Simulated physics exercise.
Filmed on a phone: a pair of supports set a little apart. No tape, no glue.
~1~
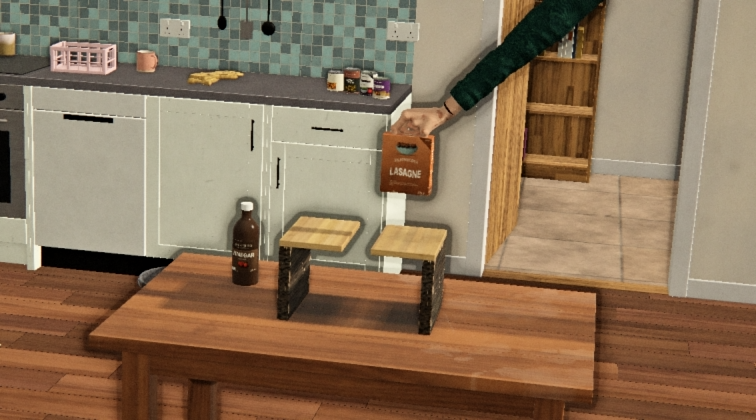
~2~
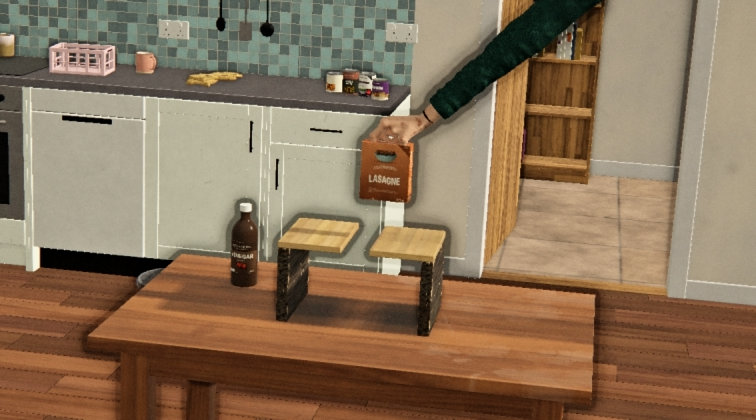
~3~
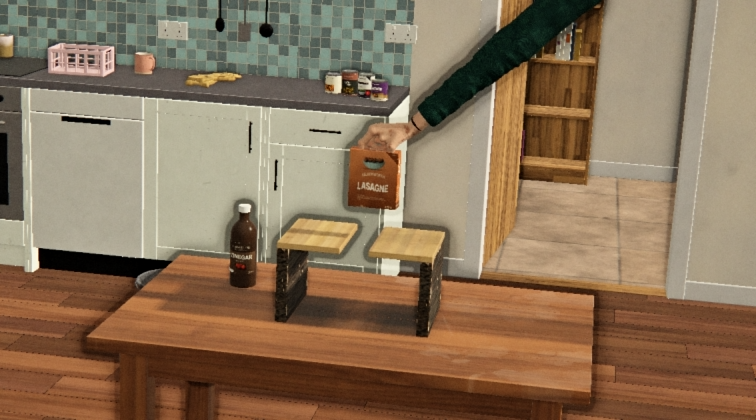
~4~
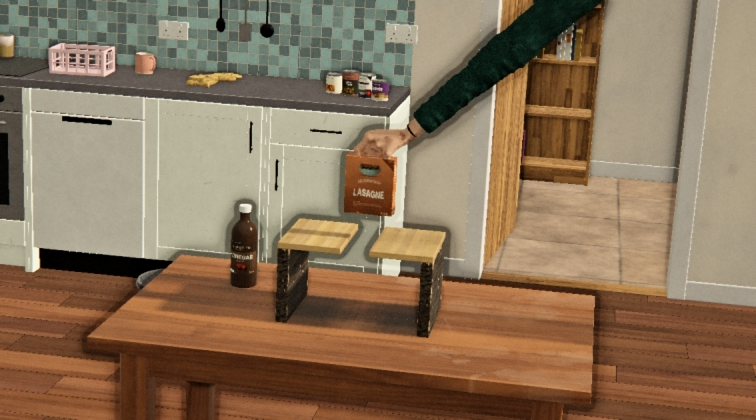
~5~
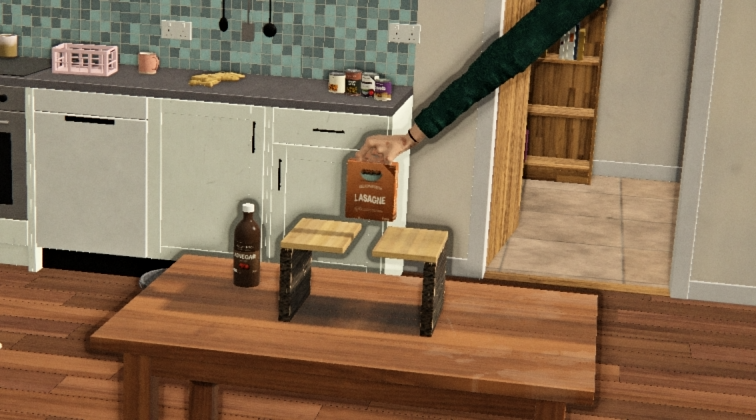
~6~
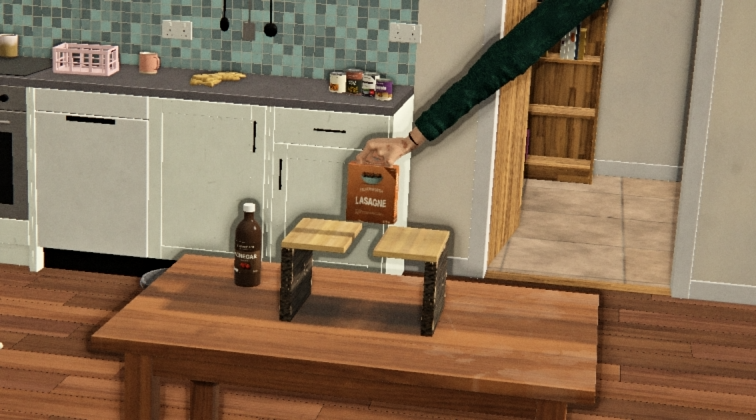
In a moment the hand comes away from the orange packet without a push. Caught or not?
In the end the packet stays on top.
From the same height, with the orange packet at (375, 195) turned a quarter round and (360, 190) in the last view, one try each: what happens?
First, it goes down the gap; second, it is caught.
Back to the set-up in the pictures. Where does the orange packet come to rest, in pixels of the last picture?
At about (372, 208).
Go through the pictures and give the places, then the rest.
In the first picture, being brought over the gap; orange packet (407, 164); brown bottle (246, 243).
In the second picture, being brought over the gap; orange packet (386, 171); brown bottle (245, 244).
In the third picture, being brought over the gap; orange packet (375, 178); brown bottle (244, 245).
In the fourth picture, being brought over the gap; orange packet (371, 184); brown bottle (244, 245).
In the fifth picture, being brought over the gap; orange packet (372, 190); brown bottle (247, 245).
In the sixth picture, poised above the slot; orange packet (373, 193); brown bottle (248, 244).
Then, 0.32 s on from there, orange packet shifted a little near (372, 208).
Then, 0.66 s on from there, orange packet resting near (372, 208).
In the end, moved from the start, orange packet; brown bottle unmoved. At the end, from the last picture's camera, orange packet near (372, 208). The packet is caught.
